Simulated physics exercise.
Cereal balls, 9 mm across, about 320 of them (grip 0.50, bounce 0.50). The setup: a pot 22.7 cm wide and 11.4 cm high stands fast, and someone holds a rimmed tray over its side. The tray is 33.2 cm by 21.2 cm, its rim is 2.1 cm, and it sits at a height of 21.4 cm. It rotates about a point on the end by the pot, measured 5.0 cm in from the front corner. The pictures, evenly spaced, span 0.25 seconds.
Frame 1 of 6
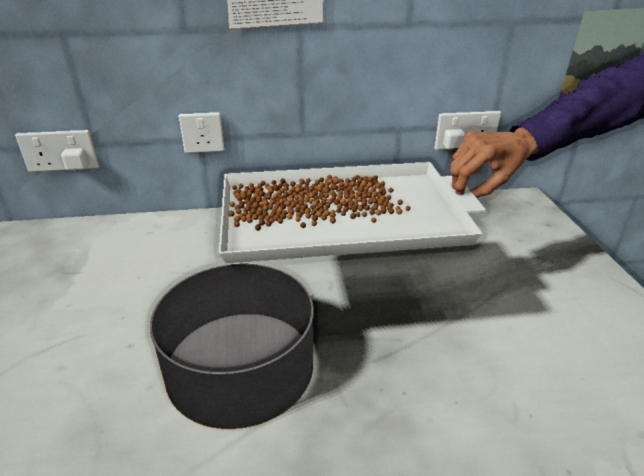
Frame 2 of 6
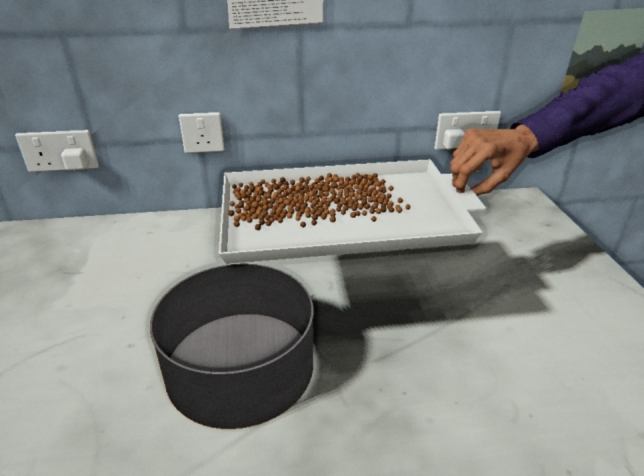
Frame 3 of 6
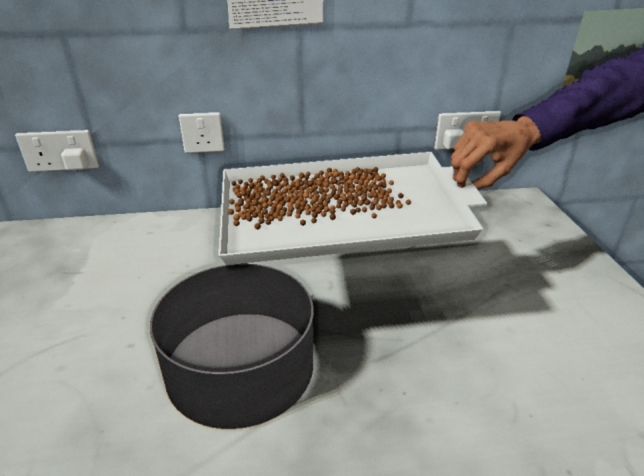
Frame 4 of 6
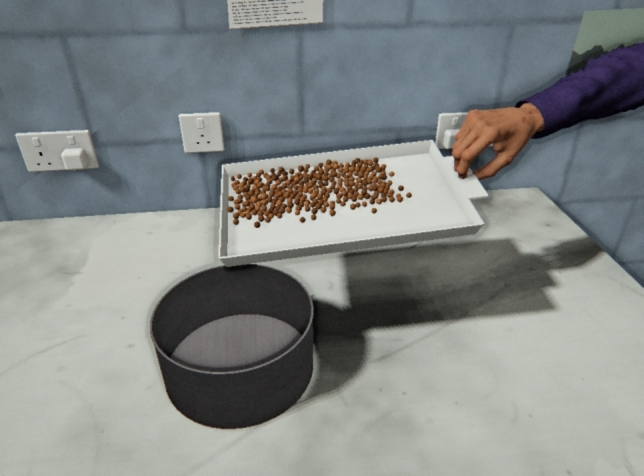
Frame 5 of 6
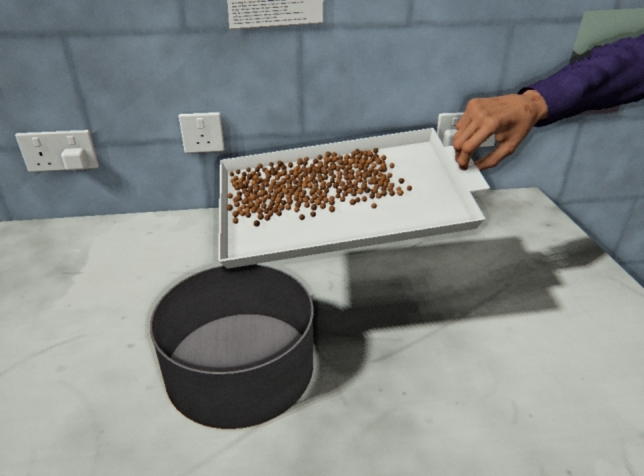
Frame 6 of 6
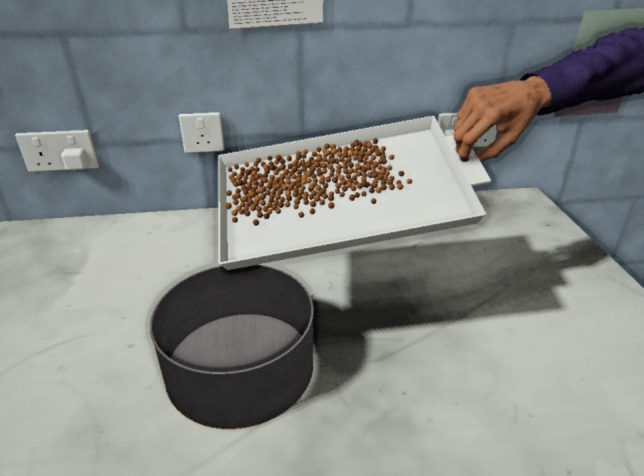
A hand in a purple sleeve gradually tilts a white rimmed tray of small brown balls, raising its right end while the left end stays low above a dark round pot on a pale counter; the balls barely shift.
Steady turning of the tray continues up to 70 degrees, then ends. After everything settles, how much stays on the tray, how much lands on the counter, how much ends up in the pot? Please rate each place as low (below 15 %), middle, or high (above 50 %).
Tray: High, counter: Low, pot: Middle.
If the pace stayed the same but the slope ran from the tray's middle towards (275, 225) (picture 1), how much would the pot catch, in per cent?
Something like 15 in a hundred.
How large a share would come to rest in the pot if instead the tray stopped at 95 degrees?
Estimated share: About 95 %.
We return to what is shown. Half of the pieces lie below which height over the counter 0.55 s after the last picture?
Around 24 cm up.
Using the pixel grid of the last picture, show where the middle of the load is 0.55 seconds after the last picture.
Expected load position: Near (265, 231).
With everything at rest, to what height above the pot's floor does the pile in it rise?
It reaches roughly 1.5 cm.
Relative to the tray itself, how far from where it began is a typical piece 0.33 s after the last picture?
It has moved some 7 cm from its start.
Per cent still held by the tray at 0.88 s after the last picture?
It's roughly 80 percent.
Then, 0.33 s after the last picture, tilt 42 degrees; the tray holds 100 %, the pot 0 %.
Then, 0.55 s after the last picture, tilt 60 degrees; the tray holds 95 %, the pot 0 %.
Then, 0.88 s after the last picture, tilt 70 degrees; the tray holds 80 %, the pot 15 %.
In the end, tray 75 %, counter 5 %, pot 20 %.
